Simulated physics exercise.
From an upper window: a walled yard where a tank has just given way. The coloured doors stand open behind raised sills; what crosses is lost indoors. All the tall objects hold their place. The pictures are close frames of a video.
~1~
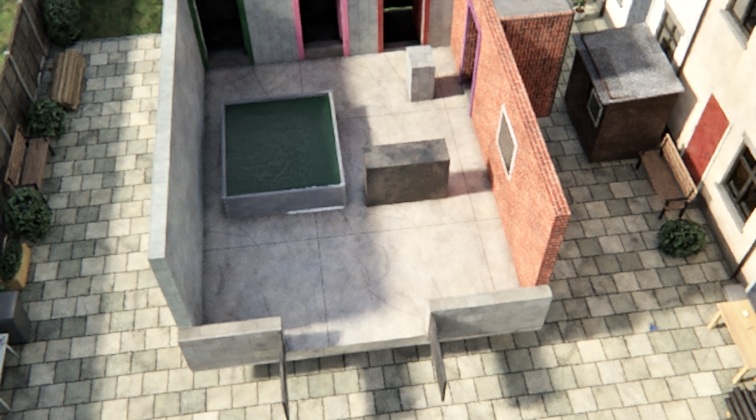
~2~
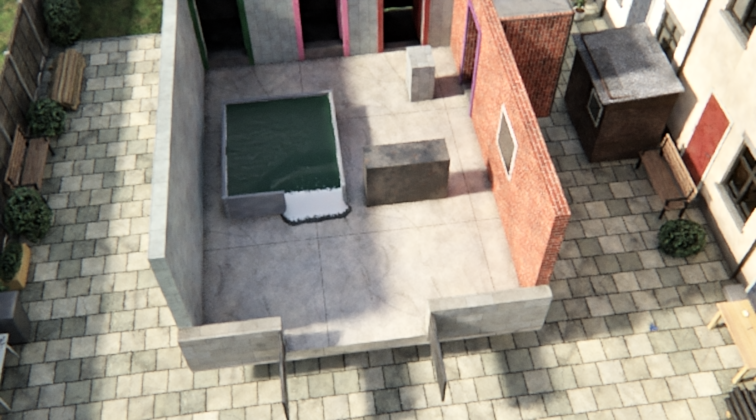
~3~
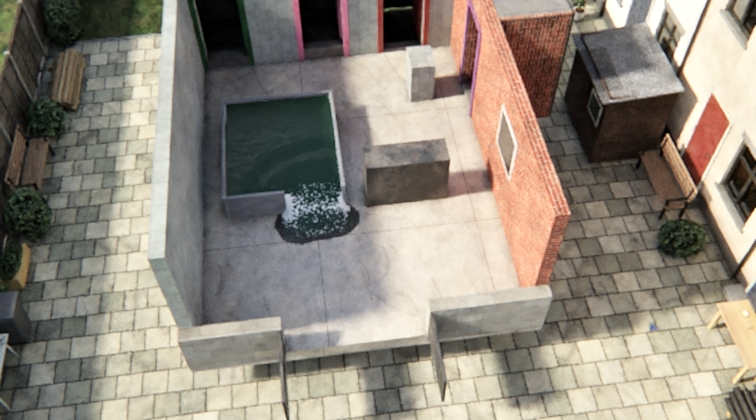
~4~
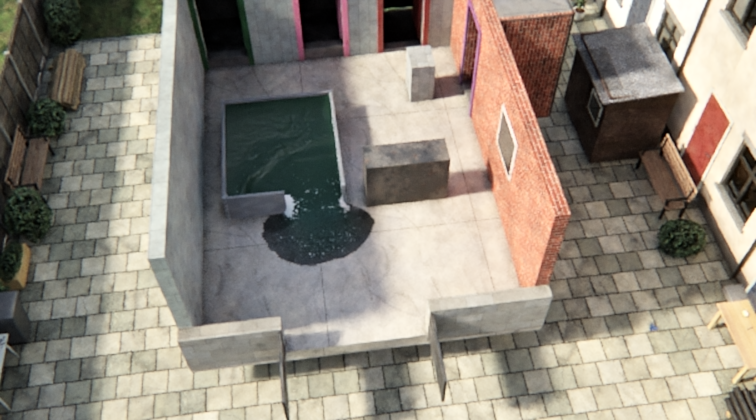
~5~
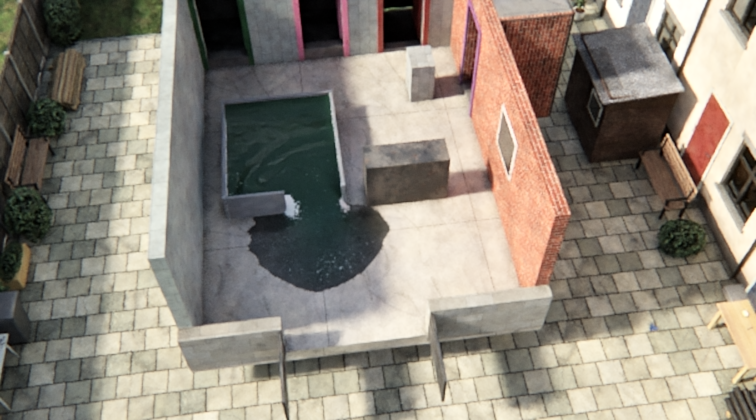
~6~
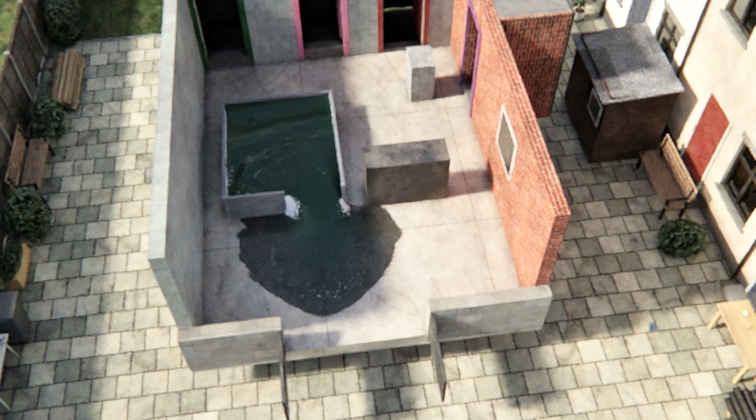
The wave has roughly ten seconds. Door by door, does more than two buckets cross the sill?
In the end: The red door admits no more than that; the green door admits no more than that; the purple door admits no more than that; the pink door admits no more than that.
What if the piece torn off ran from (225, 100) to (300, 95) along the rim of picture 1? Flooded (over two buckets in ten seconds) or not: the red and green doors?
Then: Red takes more, green goes over.
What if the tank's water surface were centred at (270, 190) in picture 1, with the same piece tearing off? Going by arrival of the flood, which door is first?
That is the green one.
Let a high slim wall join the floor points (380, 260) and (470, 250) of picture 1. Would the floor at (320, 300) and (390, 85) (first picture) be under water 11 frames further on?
In that order: Wet, no water.
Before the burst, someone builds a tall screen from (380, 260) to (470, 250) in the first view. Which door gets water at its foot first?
It is the door marked purple.
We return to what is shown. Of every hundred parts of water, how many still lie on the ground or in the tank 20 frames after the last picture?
I make it 80 per cent.
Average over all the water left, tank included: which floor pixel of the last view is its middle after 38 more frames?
Close to (316, 204).
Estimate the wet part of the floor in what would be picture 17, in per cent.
Close to 30 %.
A moment on, water covers 25 % of the floor; the red door not reached, the green door not reached, the purple door not reached, the pink door not reached.
Next, water covers 30 % of the floor; the red door not reached, the green door not reached, the purple door not reached, the pink door not reached.
Then, water covers 35 % of the floor; the red door not reached, the green door not reached, the purple door not reached, the pink door not reached.
Later, water covers 60 % of the floor; the red door not reached, the green door not reached, the purple door not reached, the pink door not reached.
In the end, water covers 70 % of the floor; the red door wet at the sill, nothing in, the green door wet at the sill, nothing in, the purple door wet at the sill, nothing in, the pink door not reached.
